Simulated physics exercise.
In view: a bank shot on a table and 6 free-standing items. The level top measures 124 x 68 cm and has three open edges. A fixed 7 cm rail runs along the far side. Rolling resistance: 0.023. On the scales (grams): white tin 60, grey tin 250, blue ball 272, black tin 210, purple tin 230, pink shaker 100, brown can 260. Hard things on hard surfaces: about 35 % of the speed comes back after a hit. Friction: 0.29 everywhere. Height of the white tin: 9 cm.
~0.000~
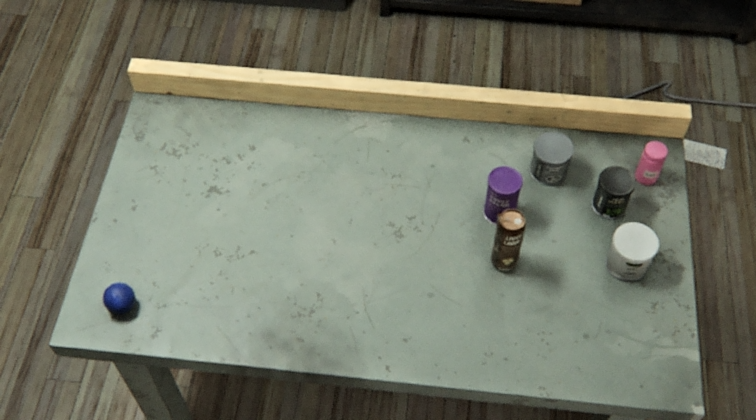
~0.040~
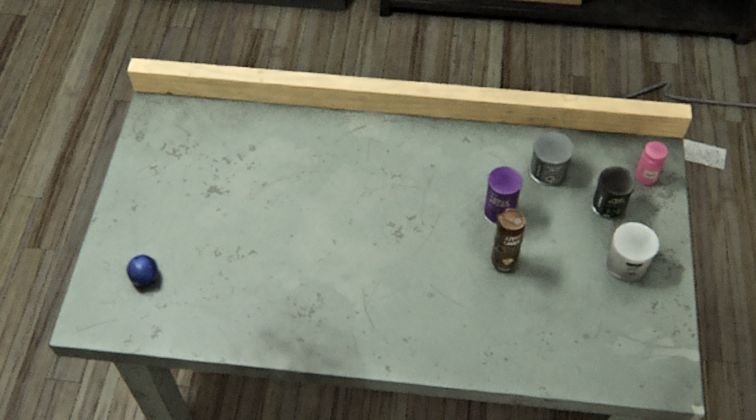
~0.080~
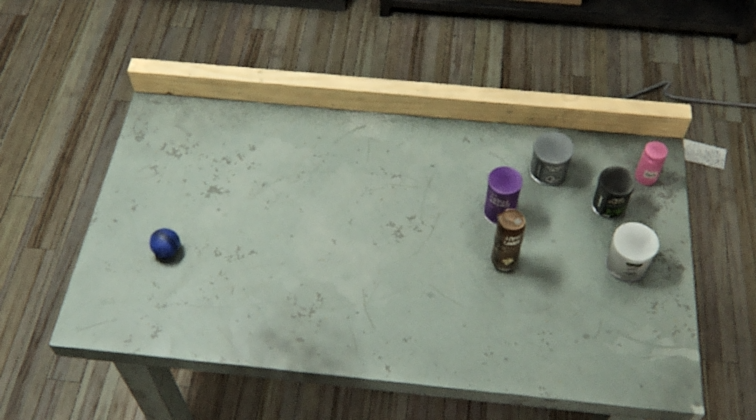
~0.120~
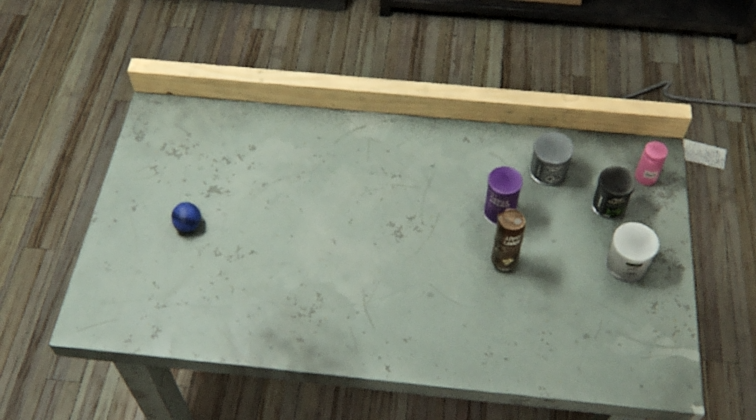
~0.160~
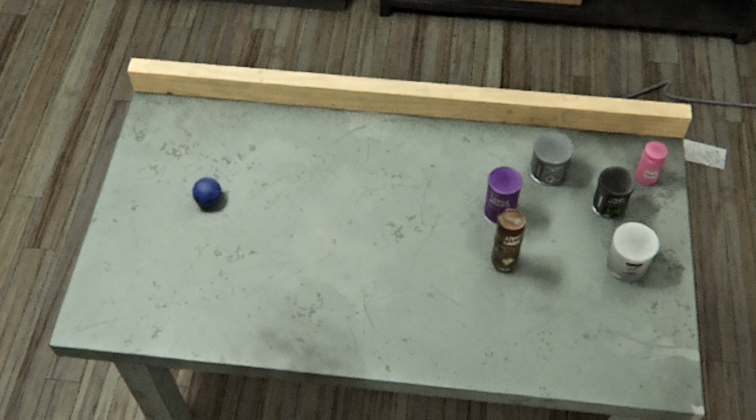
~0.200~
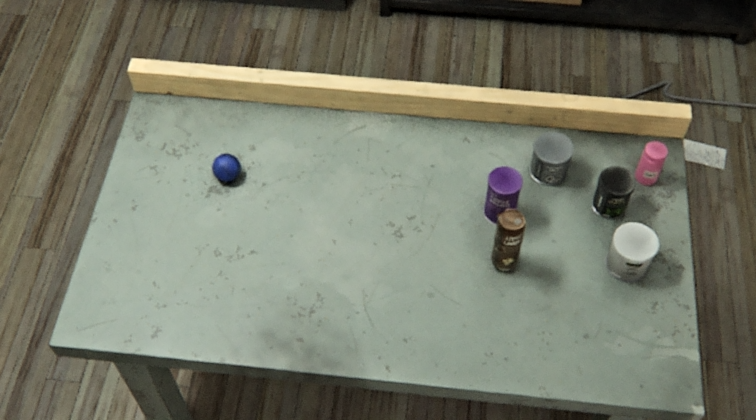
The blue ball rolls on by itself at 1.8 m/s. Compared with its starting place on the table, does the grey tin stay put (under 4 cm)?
The grey tin holds its spot.
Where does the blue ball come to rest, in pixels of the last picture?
At about (501, 232).
Around 0.50 s, blue ball near (317, 136).
Around 1.00 s, blue ball near (423, 186).
Finally (2.2 s), all 6 still in place (within 4 cm). Final places as that camera would see them, grey tin near (551, 159).
